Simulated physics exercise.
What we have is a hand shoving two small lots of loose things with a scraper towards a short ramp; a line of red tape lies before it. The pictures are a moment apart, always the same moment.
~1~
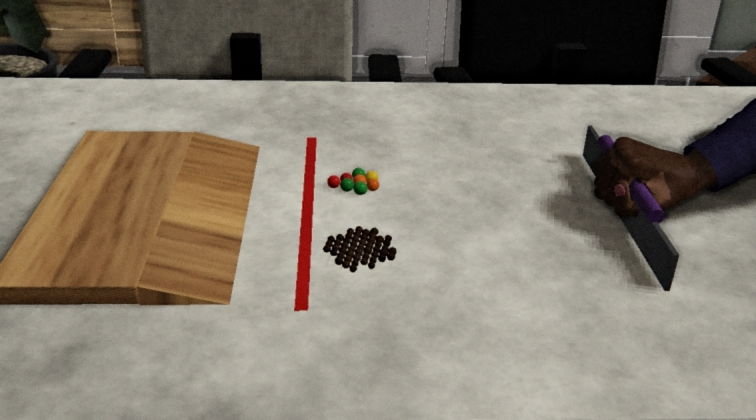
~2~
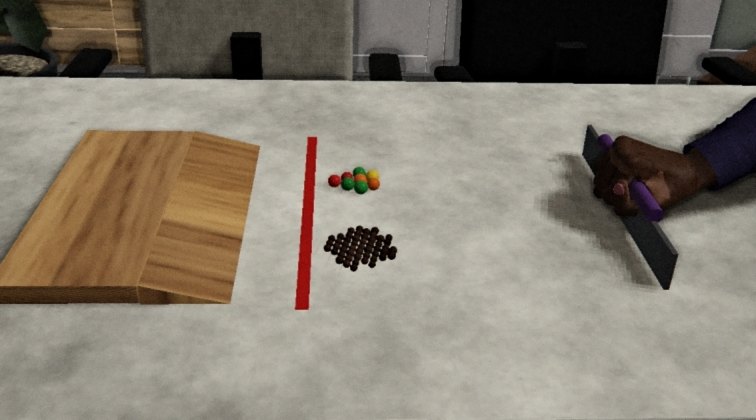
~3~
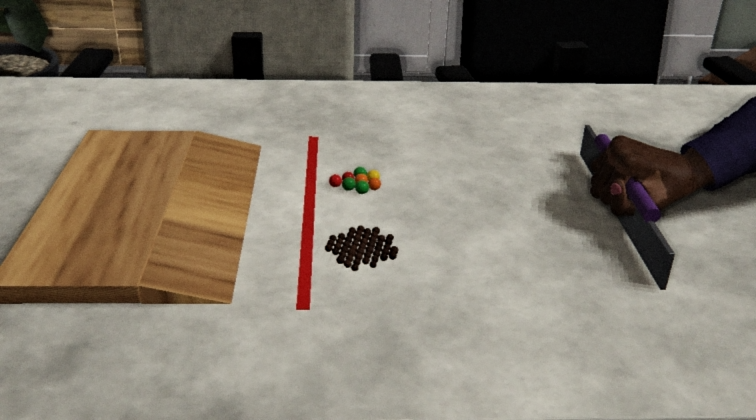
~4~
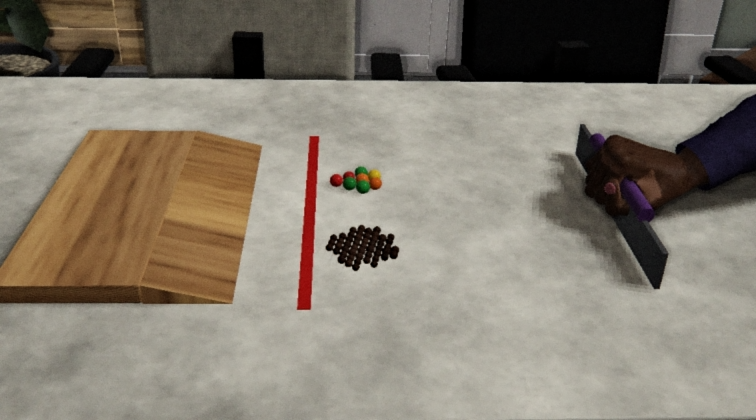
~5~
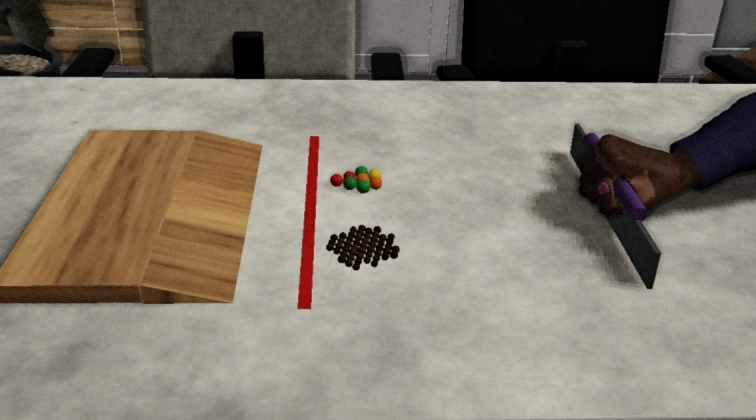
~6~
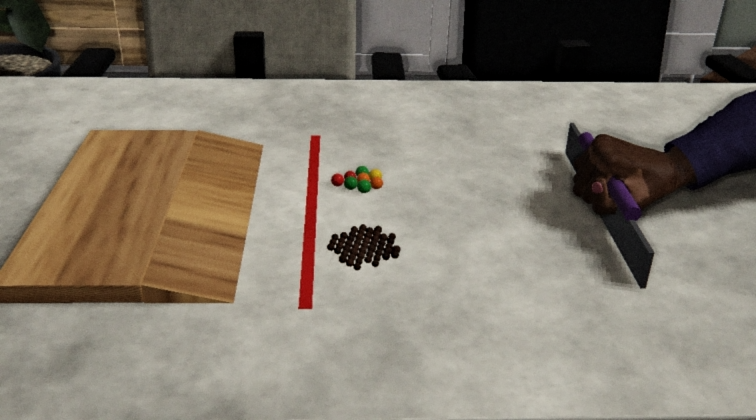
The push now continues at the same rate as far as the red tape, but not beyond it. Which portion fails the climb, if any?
The near portion fails; the far portion fails.
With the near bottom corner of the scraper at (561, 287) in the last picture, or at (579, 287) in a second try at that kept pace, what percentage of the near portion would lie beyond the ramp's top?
Try one: 0 %. Try two: 0 %.
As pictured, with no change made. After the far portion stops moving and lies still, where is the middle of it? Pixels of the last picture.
I'd put it somewhere close to (263, 178).
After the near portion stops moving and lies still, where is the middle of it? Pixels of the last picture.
Around (275, 246).
Then, 1.33 s on from there, scraper still moving, near (454, 178); near portion the whole lot short of the ramp; far portion the whole lot short of the ramp.
Then, 2.68 s on from there, scraper stopped at the red tape; near portion the whole lot short of the ramp; far portion the whole lot short of the ramp.
In the end, scraper stopped at the red tape; near portion none at all past the top, the whole lot short of the ramp; far portion none at all past the top, the whole lot short of the ramp.
